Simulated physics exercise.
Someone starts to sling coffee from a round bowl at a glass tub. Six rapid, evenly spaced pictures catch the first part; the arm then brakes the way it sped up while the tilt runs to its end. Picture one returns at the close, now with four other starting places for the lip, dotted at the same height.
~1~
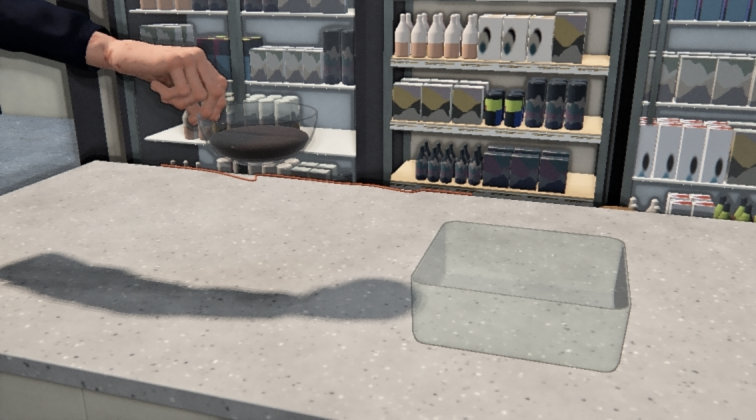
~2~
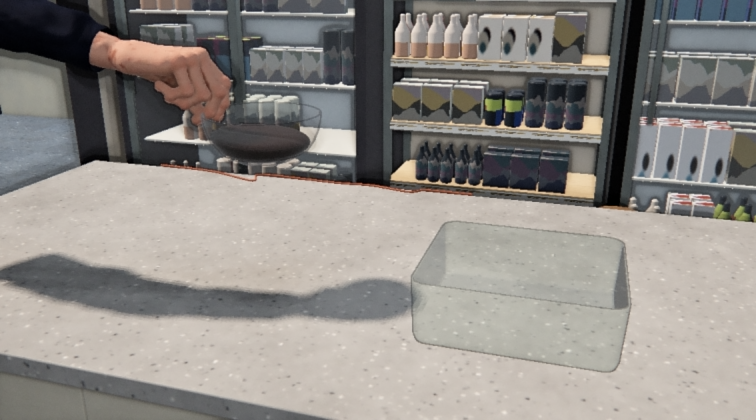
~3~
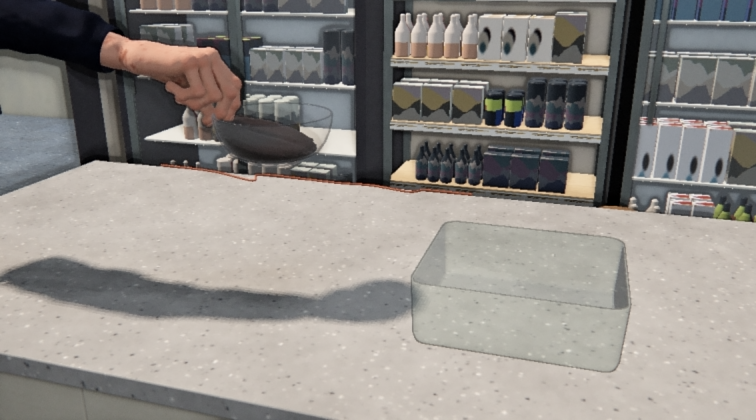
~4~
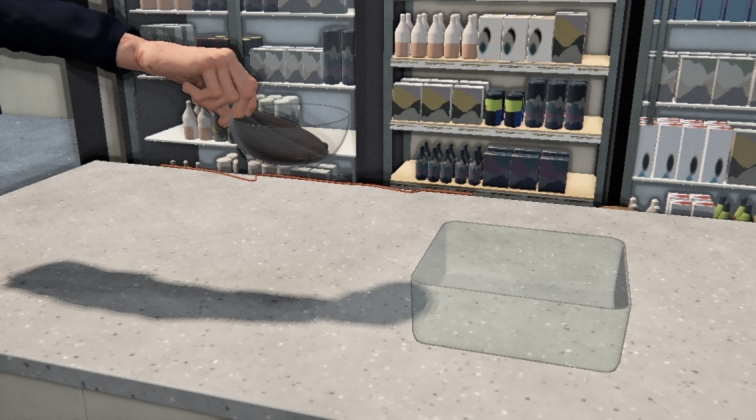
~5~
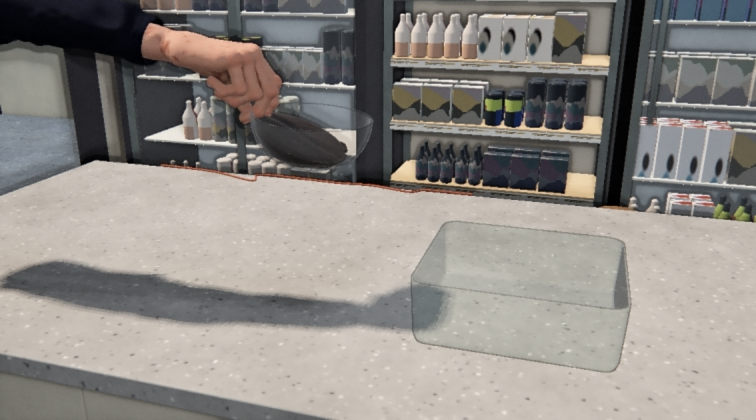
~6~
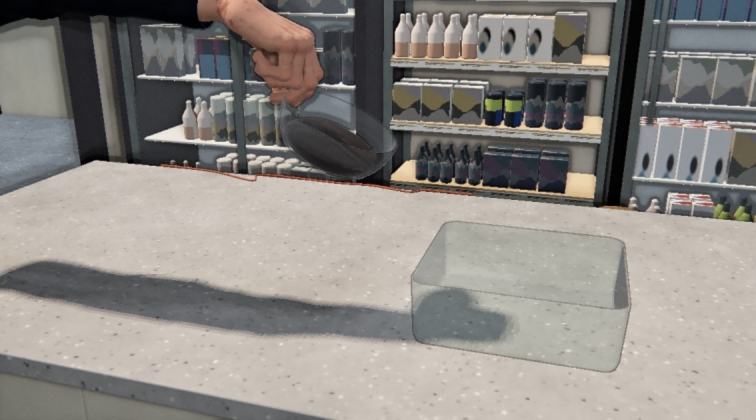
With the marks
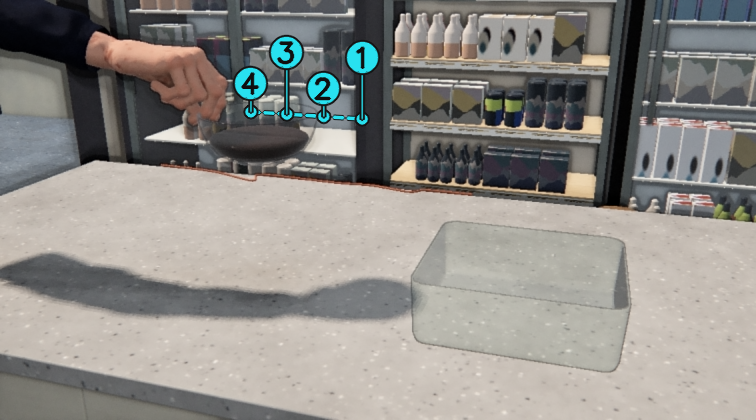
To begin with, a hand holds a clear round bowl of dark coffee above a pale speckled counter, left of an empty glass tub, with stocked shelves behind. The hand moves slowly right, then faster, and the bowl tilts toward the tub while its shadow slides across the counter to the tub.
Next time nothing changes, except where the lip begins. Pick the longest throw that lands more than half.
Use spot 3.
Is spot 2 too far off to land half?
No.
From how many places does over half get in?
Three of them.
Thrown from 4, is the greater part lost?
Yes, it does.
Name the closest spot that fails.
4.
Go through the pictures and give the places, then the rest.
Upright, lip at (311, 115); tub from (413, 338) to (619, 370); nothing has left yet, in the first frame.
Upright, lip at (315, 116); nothing has left yet, in the second frame.
Upright, lip at (327, 116); nothing has left yet, in the third frame.
Upright, lip at (344, 117); nothing has left yet, in the fourth frame.
Tipped about 5°, lip at (368, 124); nothing has left yet, in the fifth frame.
Tipped about 26°, lip at (393, 149); nothing has left yet, in the sixth frame.
On the marked copy, 1 at (362, 119); 2 at (323, 116); 3 at (286, 114); 4 at (250, 111).
For spot 1, about 79 % lands in the tub, 8 % falls short and 12 % goes beside or beyond.
For spot 2, about 73 % lands in the tub, 5 % falls short and 22 % goes beside or beyond.
For spot 3, about 67 % lands in the tub, 18 % falls short and 15 % goes beside or beyond.
For spot 4, about 23 % lands in the tub, 71 % falls short and 6 % goes beside or beyond.
